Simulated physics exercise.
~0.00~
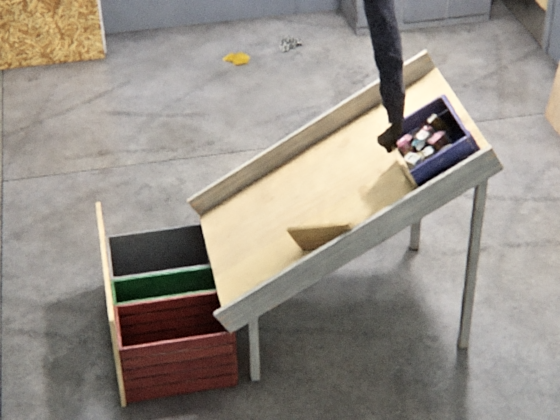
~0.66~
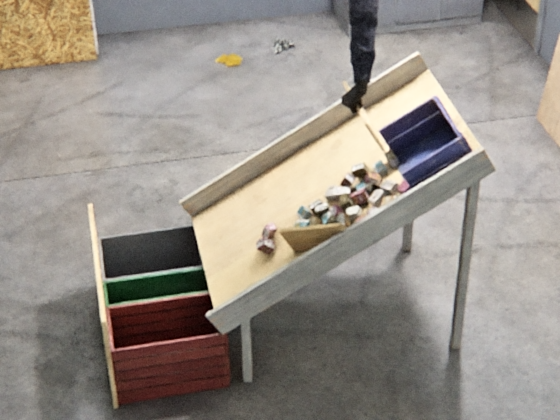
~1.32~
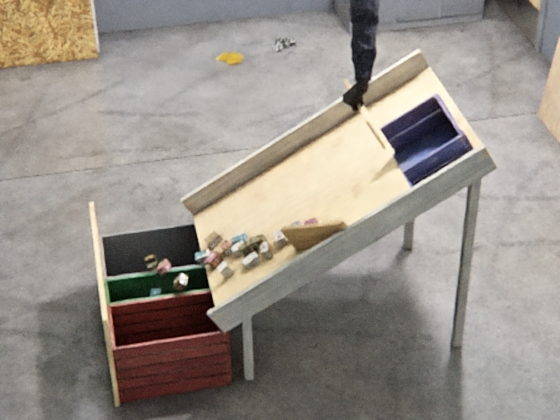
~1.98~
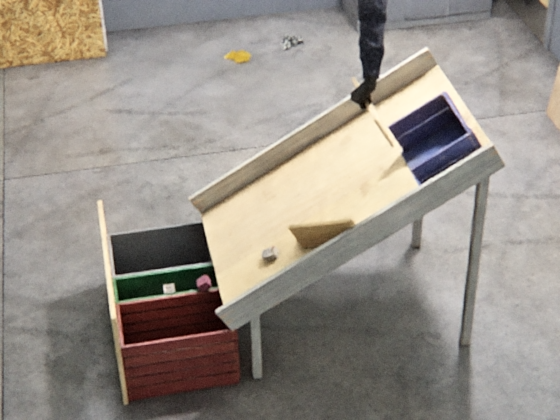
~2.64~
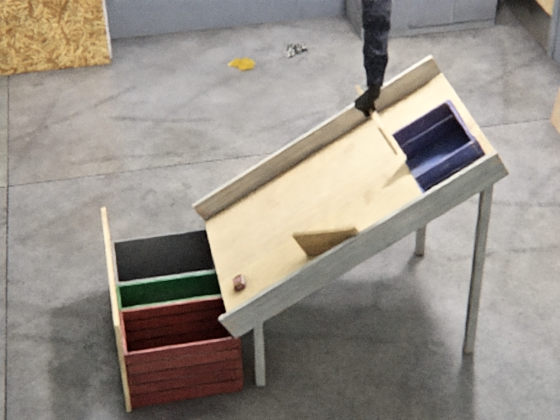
On a sloping table, small blocks slide past an angled board into bins below.
